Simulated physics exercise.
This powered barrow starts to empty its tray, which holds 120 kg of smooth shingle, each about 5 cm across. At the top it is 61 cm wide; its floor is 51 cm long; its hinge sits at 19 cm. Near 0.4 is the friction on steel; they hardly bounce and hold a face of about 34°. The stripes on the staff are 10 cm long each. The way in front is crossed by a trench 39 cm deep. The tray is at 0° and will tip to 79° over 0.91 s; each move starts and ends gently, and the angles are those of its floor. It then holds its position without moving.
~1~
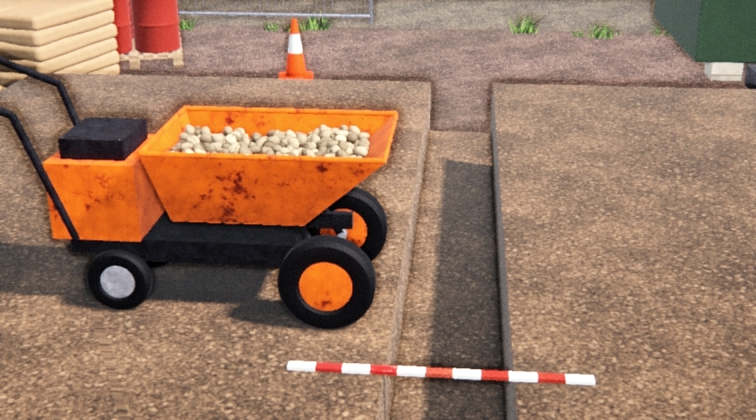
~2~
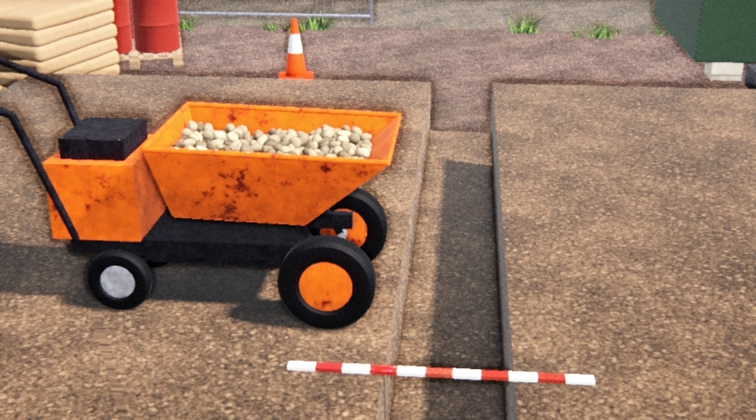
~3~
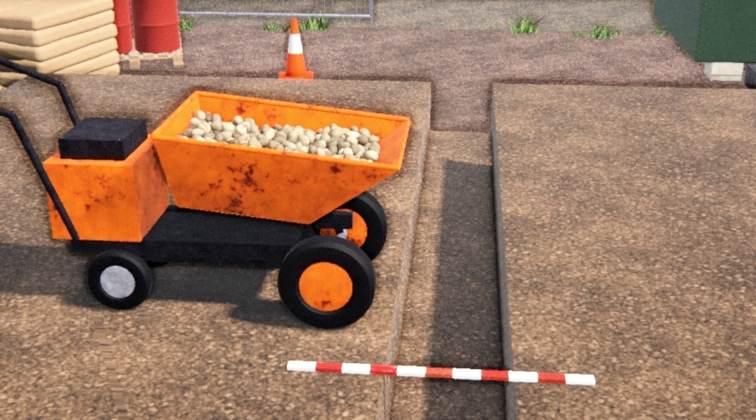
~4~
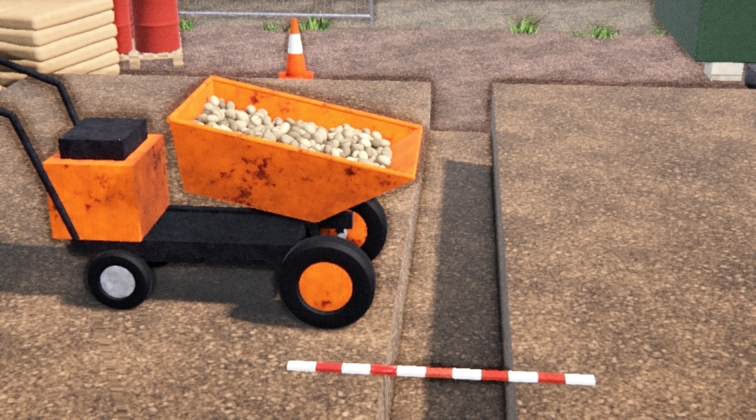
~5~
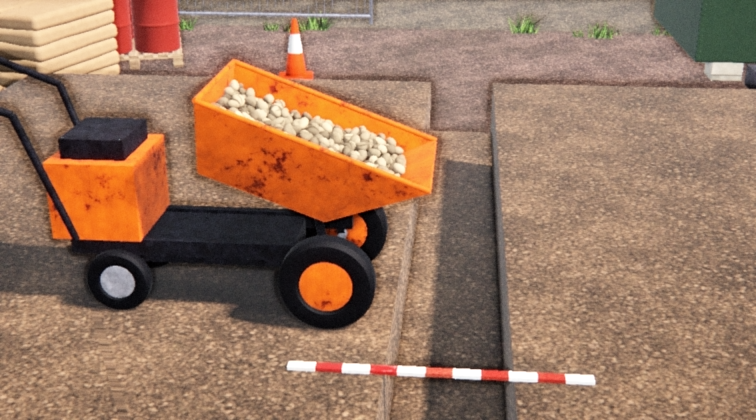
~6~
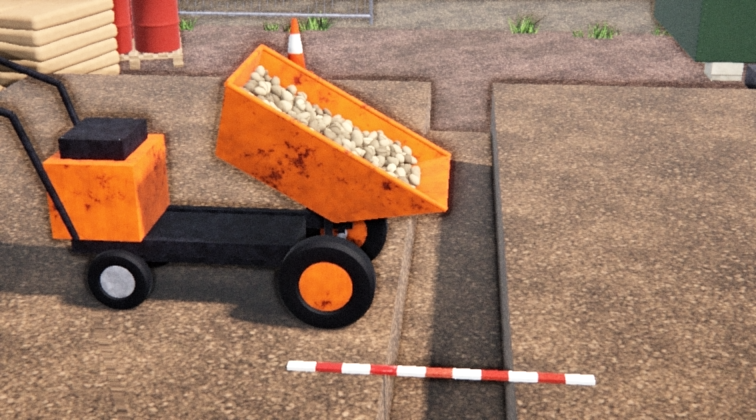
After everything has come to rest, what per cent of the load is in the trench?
I would say 49 percent.
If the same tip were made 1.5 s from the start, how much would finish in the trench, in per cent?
It'd be some 50 per cent.
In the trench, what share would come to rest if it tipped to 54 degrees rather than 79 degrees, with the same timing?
Roughly 45 per cent would end in the trench.
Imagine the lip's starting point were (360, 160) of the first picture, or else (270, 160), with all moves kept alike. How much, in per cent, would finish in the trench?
Result: Close to 80 then close to 90 per cent.
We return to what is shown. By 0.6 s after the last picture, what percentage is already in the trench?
By that moment, roughly 30 per cent of the load.
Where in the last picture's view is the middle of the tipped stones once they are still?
Near (521, 298).
Then, 0.3 s after the last picture the floor is at 66°, 100 % in the tray; the foremost stones are at (481, 259).
Then, 0.6 s after the last picture the floor is at 79°, 35 % in the tray, 31 % in the trench, 35 % past the trench; the foremost stones are at (621, 304).
Then, 1.0 s after the last picture the floor is at 79°, 0 % in the tray, 48 % in the trench, 52 % past the trench; the foremost stones are past the picture's edge.
Then, 2.9 s after the last picture the floor is at 79°, 0 % in the tray, 49 % in the trench, 51 % past the trench; the foremost stones are past the picture's edge.
